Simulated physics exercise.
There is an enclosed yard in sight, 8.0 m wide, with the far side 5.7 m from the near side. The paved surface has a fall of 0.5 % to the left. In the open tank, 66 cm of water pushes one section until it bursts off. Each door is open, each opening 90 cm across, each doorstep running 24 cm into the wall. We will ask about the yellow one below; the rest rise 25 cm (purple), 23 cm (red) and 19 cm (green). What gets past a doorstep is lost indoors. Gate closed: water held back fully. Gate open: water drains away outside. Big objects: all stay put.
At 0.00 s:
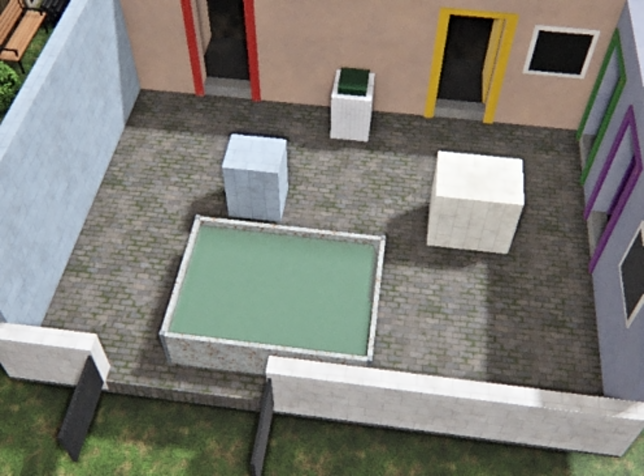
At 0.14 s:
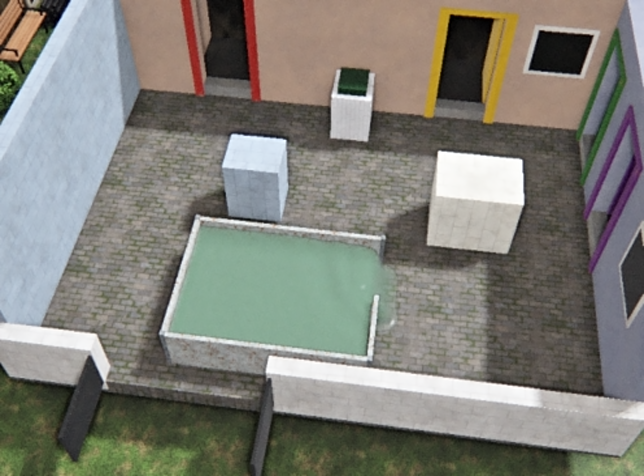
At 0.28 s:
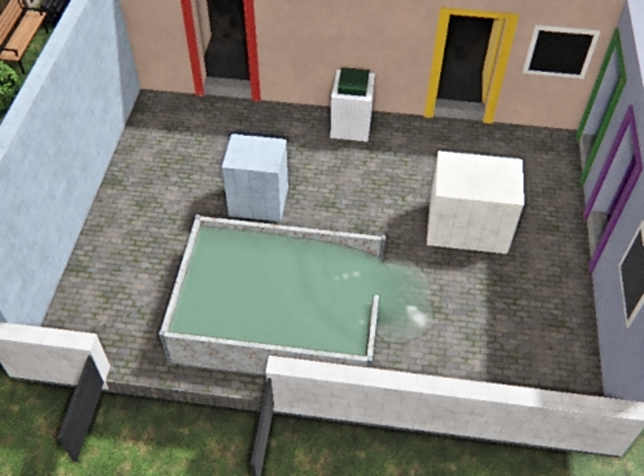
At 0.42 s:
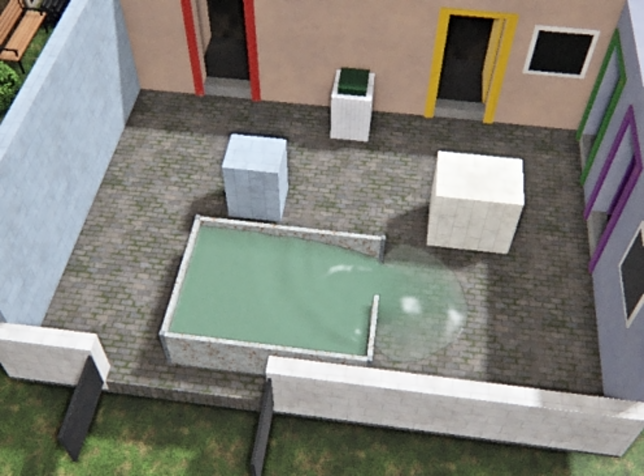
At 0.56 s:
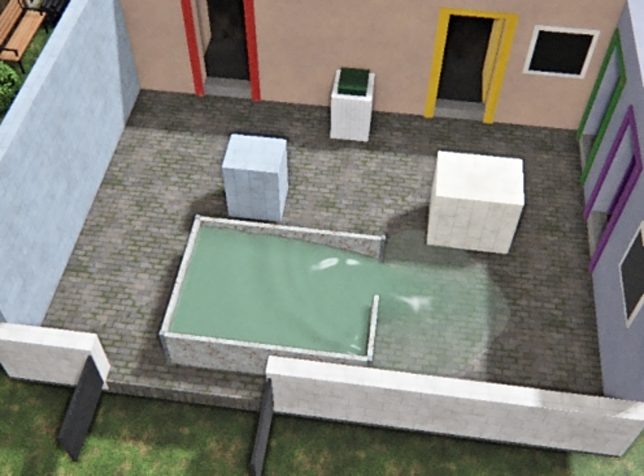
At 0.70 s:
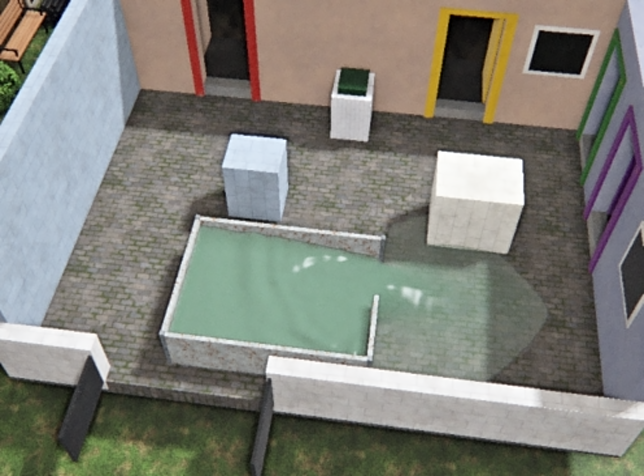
To begin with, a low-walled tank of still green water sits in a paved yard among pale blocks and coloured doorways. A gap opens in the tank's right side and water pours out, then spreads rightward across the paving in a widening, thinning sheet, passing below the large white block.
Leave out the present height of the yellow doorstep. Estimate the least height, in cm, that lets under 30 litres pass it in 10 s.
I would say 6.5 cm.
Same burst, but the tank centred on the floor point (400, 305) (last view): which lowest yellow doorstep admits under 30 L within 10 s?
In this case, 8.5 cm or so.
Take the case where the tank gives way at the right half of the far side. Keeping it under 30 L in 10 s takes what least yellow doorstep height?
Then the minimum is about 22 cm.
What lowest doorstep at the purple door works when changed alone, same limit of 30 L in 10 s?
At the purple door it takes roughly 18 centimetres.
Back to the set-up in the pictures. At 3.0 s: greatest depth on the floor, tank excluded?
Max depth: Around 36 cm.
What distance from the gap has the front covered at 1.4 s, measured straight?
The front is some 3.6 m out.
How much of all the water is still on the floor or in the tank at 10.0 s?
Some 98 %.
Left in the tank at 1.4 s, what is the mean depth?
The average depth is some 52 cm.
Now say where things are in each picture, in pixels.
In the first picture, the open tank at (278, 287) is whole and still, 66 cm deep; the yellow door at (467, 75) is dry.
In the second picture, the gap is at (375, 288), the front 0.3 m out at (393, 321); the back of the open tank holds 66 cm.
In the third picture, the front is at (426, 322), 0.8 m from the gap at (375, 289); 0.8 m2 of floor is wet, 66 cm left at the back.
In the fourth picture, water pours out at (375, 289) and has run 1.3 m, to (459, 322); about 7 cm deep outside, 66 cm at the back.
In the fifth picture, the front is at (505, 313), 1.9 m from the gap at (375, 289); 3.3 m2 of floor is wet, 66 cm left at the back.
In the sixth picture, water pours out at (375, 289) and has run 2.4 m, to (538, 321); about 4 cm deep outside, 66 cm at the back; the yellow door at (467, 75), 4.2 m from the gap, is still 2.5 m from the nearest water.
After 1.4 s water covers 25 % of the floor, deepest (38 cm) near (384, 289); it has not reached the yellow door.
After 3.0 s water covers 35 % of the floor, deepest (36 cm) near (590, 293); 2 cm at the yellow door, 0 litres in over its 21 cm doorstep.
After 10.0 s water covers 80 % of the floor, deepest (18 cm) near (374, 386); 9 cm at the yellow door, 0 litres in over its 21 cm doorstep.
At the yellow door as built, the water arrived by 2.8 s and peaked near 12 cm at 6.0 s.
With a doorstep of 6 cm, 37 litres would have come in within the 10 s; with 7 cm, 25 litres. So under 30 litres takes about 6.5 cm.
